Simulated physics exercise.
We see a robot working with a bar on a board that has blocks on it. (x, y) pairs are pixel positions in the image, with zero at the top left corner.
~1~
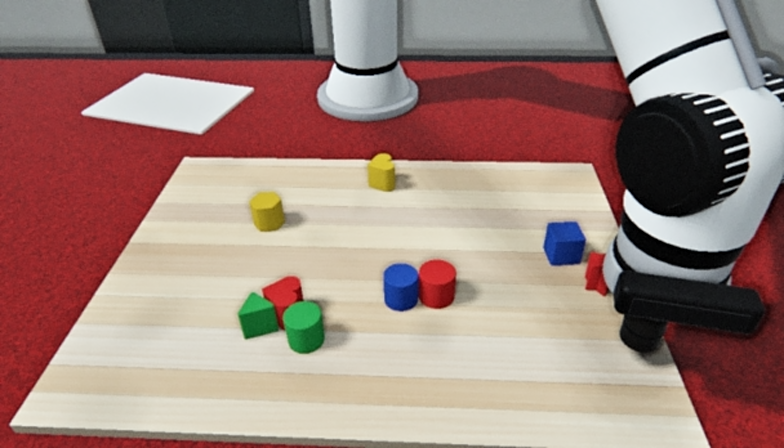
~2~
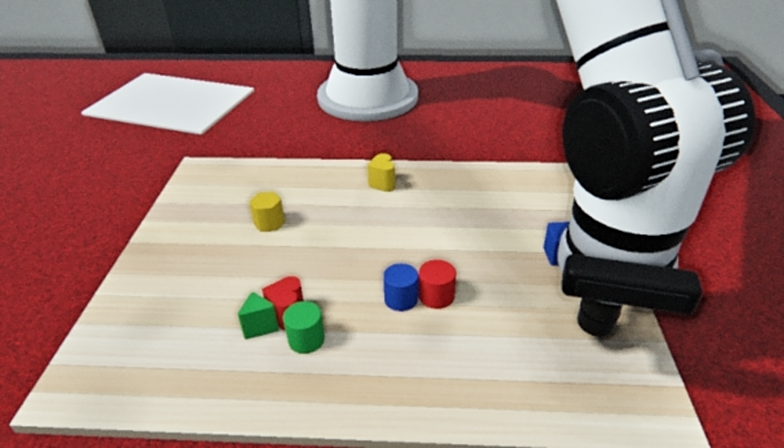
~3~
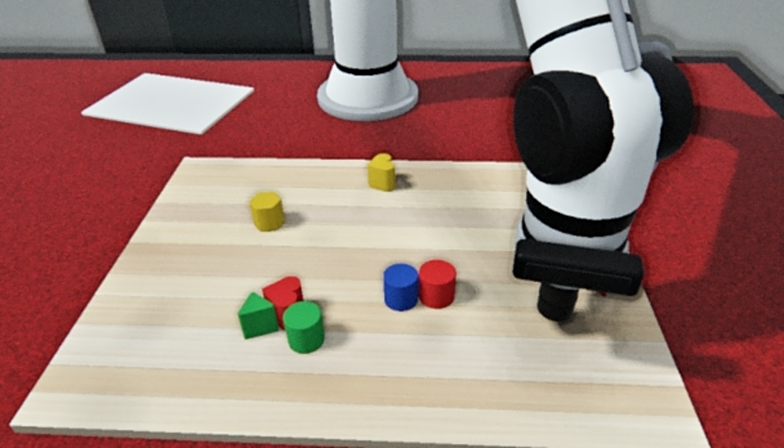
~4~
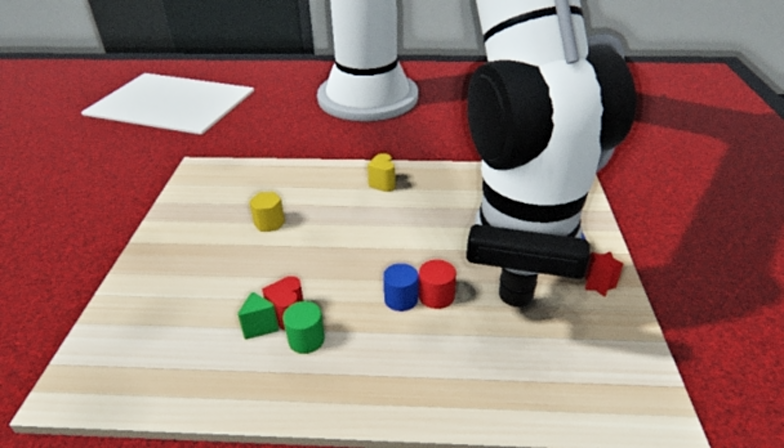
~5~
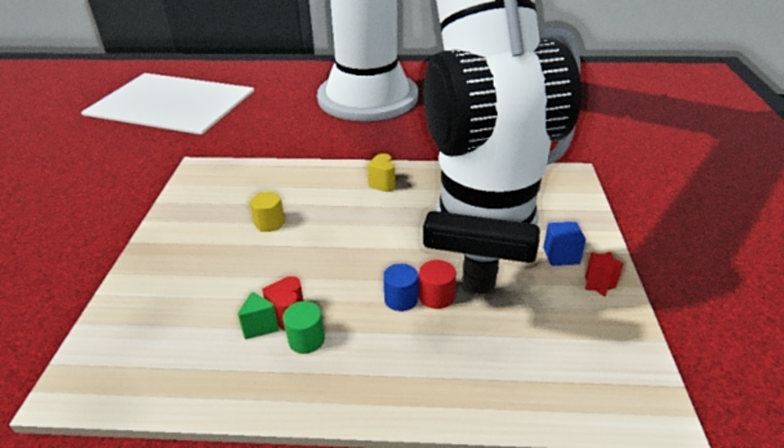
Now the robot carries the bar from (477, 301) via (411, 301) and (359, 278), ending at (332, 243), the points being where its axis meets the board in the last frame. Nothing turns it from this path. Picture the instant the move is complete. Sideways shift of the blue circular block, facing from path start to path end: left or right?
Answer: Left.
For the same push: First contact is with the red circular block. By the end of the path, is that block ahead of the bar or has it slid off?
It is driven along in front.
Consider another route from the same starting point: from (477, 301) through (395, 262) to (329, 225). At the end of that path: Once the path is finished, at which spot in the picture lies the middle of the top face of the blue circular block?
Roughly at (366, 282).
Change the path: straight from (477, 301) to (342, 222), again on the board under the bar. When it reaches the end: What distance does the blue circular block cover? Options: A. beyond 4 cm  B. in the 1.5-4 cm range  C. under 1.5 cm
The one that fits is B, in the 1.5-4 cm range.
What follows on the original path. One third of the way, bar at (410, 283); blue circular block at (350, 271); red circular block at (383, 260).
Two thirds of the way, bar at (357, 259); blue circular block at (330, 268); red circular block at (343, 233).
At the end, bar at (330, 227); red heart in place; blue circular block at (330, 268); red circular block at (320, 202).
